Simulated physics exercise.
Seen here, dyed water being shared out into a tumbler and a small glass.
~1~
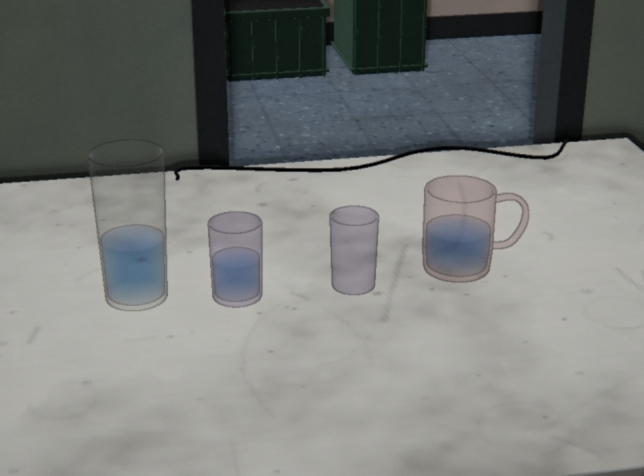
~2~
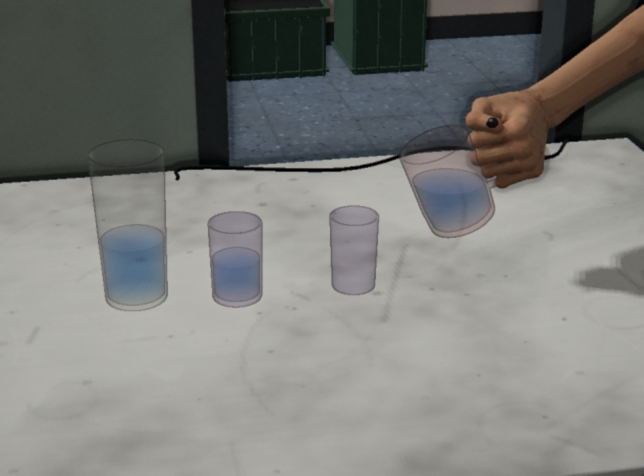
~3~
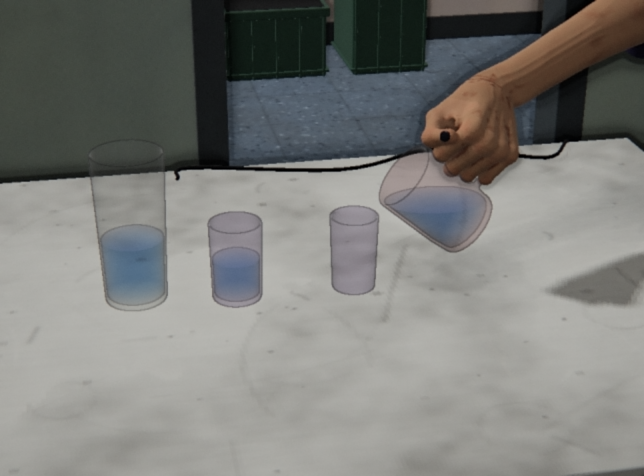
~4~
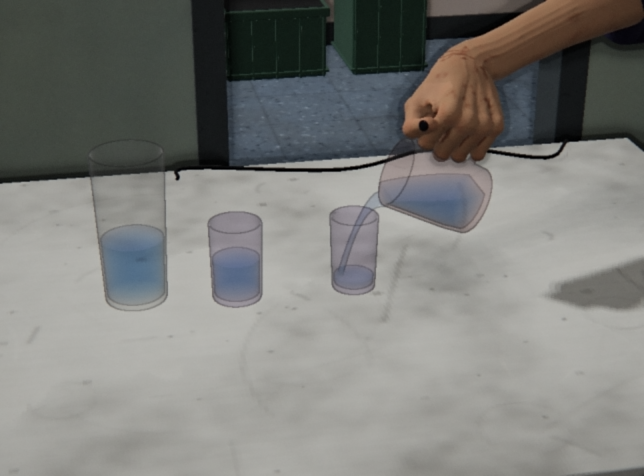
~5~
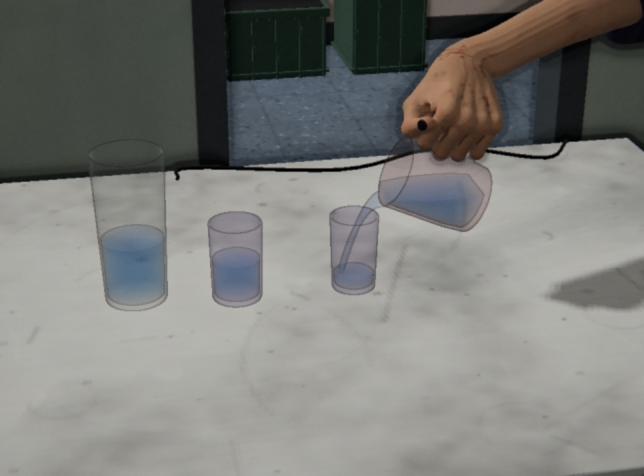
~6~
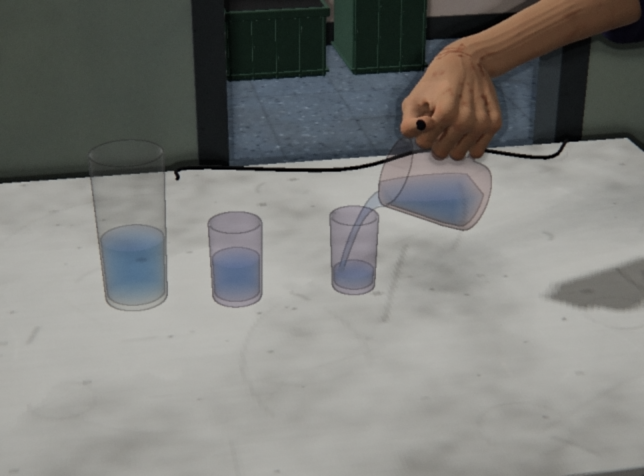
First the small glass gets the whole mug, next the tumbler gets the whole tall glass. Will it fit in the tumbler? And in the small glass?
The tumbler runs over and the small glass runs over.
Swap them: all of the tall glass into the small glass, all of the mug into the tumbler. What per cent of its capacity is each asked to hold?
In turn 160 and 150 per cent.
Soon after, the small glass is about three quarters full.
Later, the small glass is full to the brim and has run over.
In the end, the tumbler is full to the brim and has run over; the small glass is full to the brim and has run over.
